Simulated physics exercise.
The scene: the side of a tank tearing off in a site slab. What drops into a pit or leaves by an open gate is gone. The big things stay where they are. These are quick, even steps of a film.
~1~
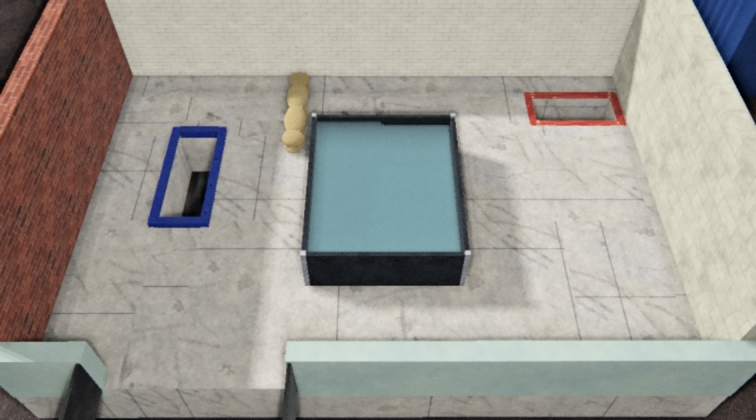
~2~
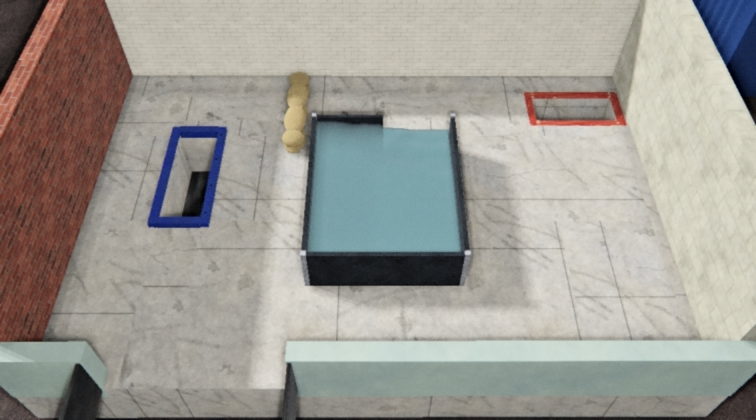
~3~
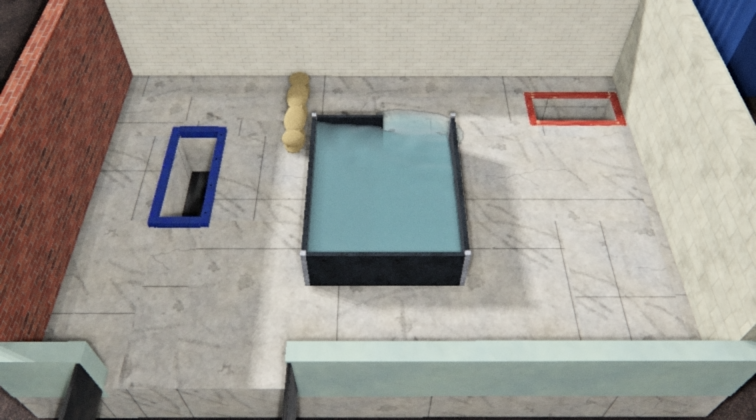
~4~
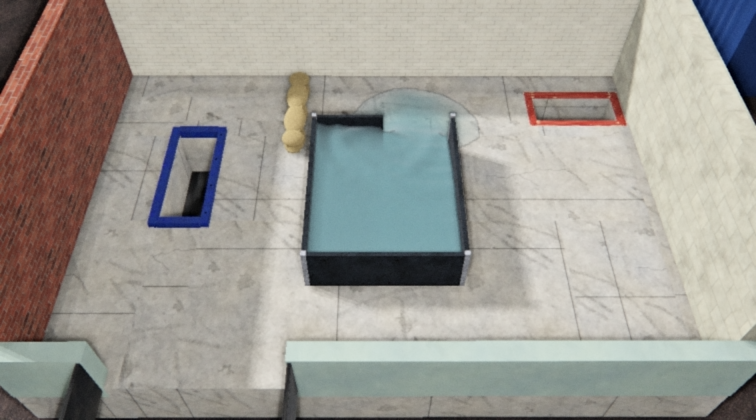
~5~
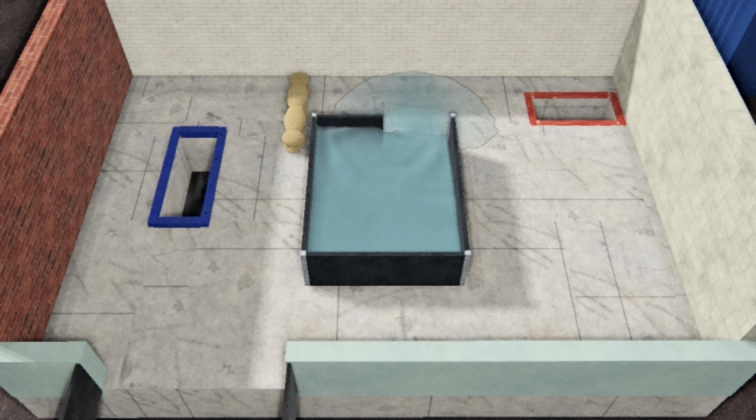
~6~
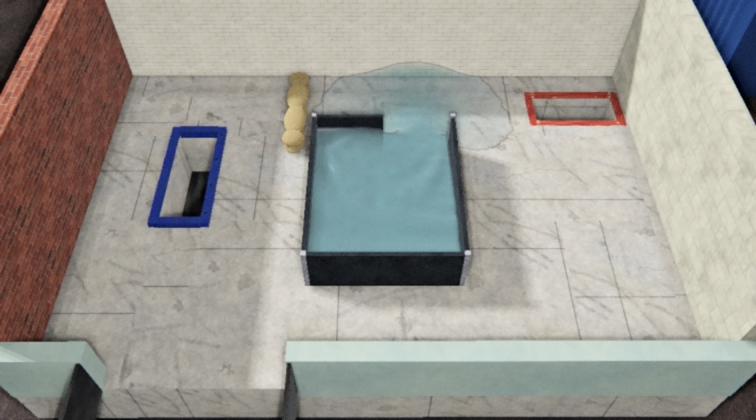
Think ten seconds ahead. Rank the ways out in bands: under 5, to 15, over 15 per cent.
In the end: The gate takes less than 5 %; the blue pit takes less than 5 %; the red pit takes more than 15 %.
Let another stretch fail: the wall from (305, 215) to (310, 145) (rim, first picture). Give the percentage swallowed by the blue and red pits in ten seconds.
Parts in a hundred: Blue 30, red 0.
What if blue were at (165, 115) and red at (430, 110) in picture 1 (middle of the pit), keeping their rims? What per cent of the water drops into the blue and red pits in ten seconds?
In per cent: Blue 0, red 70.
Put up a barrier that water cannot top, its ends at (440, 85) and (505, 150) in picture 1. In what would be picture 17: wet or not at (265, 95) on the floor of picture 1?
At that place: Flooded.
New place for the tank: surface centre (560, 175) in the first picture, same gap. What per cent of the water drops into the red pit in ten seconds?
Roughly, in per cent: Red 75.
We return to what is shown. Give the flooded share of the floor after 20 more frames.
Roughly 30 per cent.
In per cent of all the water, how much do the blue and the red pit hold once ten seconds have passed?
Roughly 0 per cent, then 40 per cent.
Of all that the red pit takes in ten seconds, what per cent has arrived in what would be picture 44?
I make it 65 per cent.
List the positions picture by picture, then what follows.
Still water in the open tank at (384, 183), in the first frame.
Water pours out on the open tank's far side and has run to a hidden place, in the second frame.
Water pours out on the open tank's far side and has run to (384, 116), in the third frame.
Water pours out on the open tank's far side and has run to (394, 93), in the fourth frame.
Water pours out on the open tank's far side and has run to (383, 76), in the fifth frame.
Water pours out on the open tank's far side and has run to (472, 76), in the sixth frame.
A moment on, water covers 15 % of the floor; the gate 0 %, the blue pit 0 %, the red pit 0 %.
Next, water covers 20 % of the floor; the gate 0 %, the blue pit 0 %, the red pit 3 %.
Then, water covers 30 % of the floor; the gate 0 %, the blue pit 0 %, the red pit 13 %.
Later, water covers 50 % of the floor; the gate 0 %, the blue pit 0 %, the red pit 27 %.
In the end, water covers 65 % of the floor; the gate 3 %, the blue pit 0 %, the red pit 40 %.
